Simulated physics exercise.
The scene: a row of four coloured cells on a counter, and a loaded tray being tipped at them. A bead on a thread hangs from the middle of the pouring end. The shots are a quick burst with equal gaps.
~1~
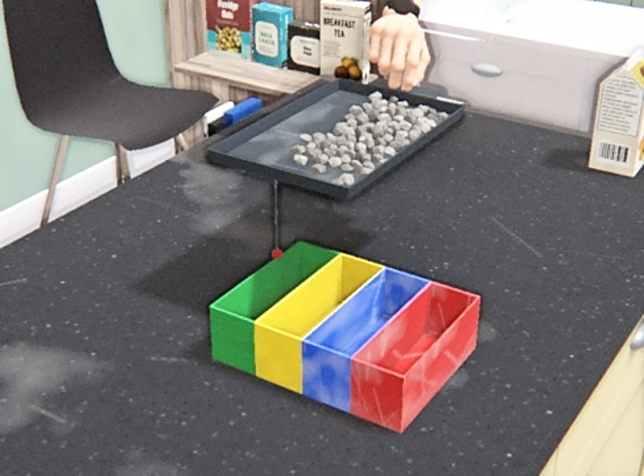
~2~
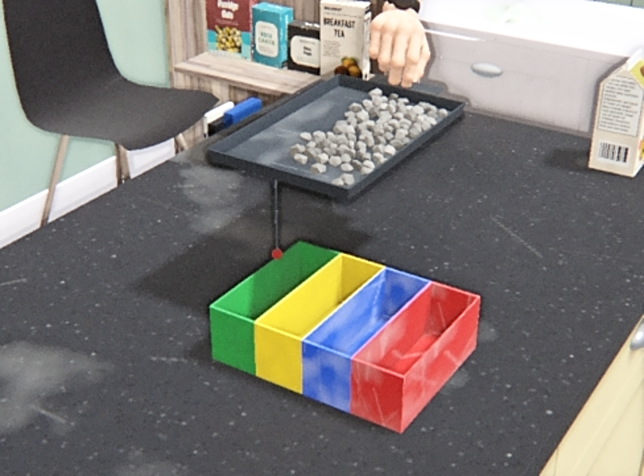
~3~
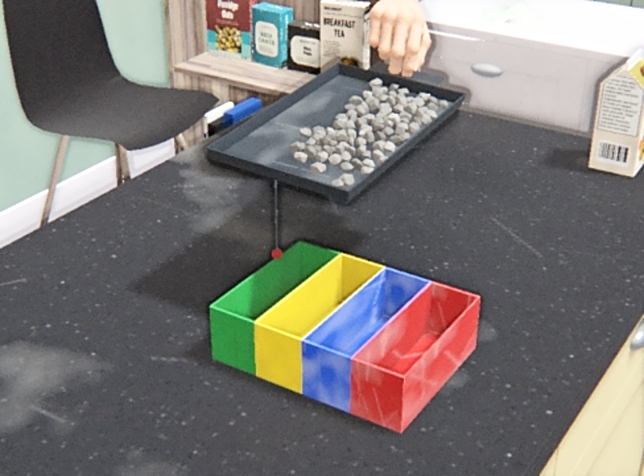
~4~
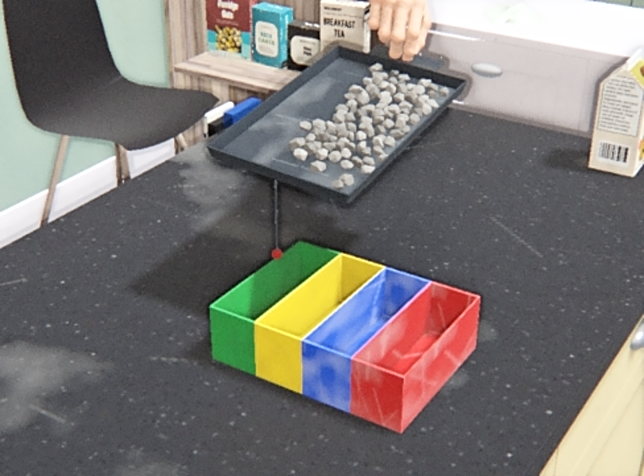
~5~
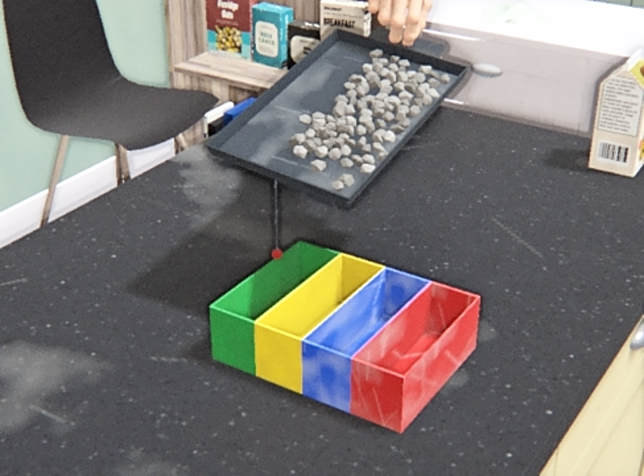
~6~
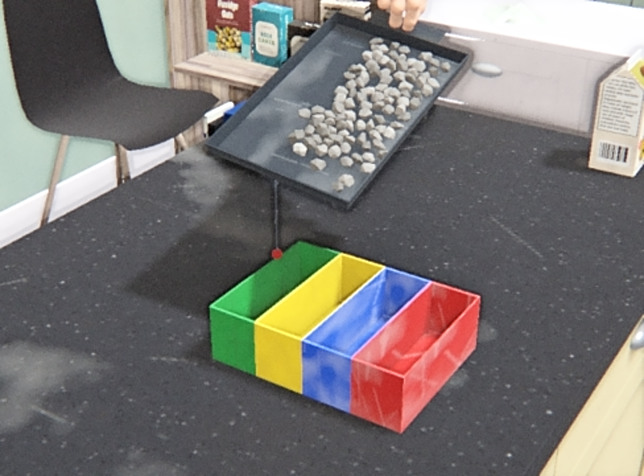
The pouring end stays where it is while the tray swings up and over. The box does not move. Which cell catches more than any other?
Most goes to the yellow cell.
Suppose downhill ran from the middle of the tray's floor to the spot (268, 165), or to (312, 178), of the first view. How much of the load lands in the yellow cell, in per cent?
The first gives 0 %, the second 50 %.
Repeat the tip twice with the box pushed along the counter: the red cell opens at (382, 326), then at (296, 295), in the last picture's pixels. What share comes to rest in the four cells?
About 100 and 50 per cent.
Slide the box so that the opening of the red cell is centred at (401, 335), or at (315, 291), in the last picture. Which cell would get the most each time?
At the first place yellow, at the second the cell in red.
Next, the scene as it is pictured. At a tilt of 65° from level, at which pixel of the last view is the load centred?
Near (327, 176).
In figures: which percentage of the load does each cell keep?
In per cent, green cell 20, yellow cell 60, blue cell 20 and red cell 0.
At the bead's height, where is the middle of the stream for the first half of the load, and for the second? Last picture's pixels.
Early half (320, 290), late half (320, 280).
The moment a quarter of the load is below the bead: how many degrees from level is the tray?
At about 75°.
Shortly afterwards, tray tipped steeply; the bulk on the tray; only a few in the blue cell; a little falling or outside the box.
Next, tray tipped past a quarter turn; only a few on the tray; near half in the yellow cell; near a quarter in the blue cell; near a quarter in the green cell; only a few falling or outside the box.
Some moments later, tray tipped past a quarter turn; near two thirds in the yellow cell; near a quarter in the blue cell; near a quarter in the green cell; only a few falling or outside the box.
In the end, tray tipped past a quarter turn; near two thirds in the yellow cell; near a quarter in the blue cell; near a quarter in the green cell; none at all in the red cell; only a few outside the box.
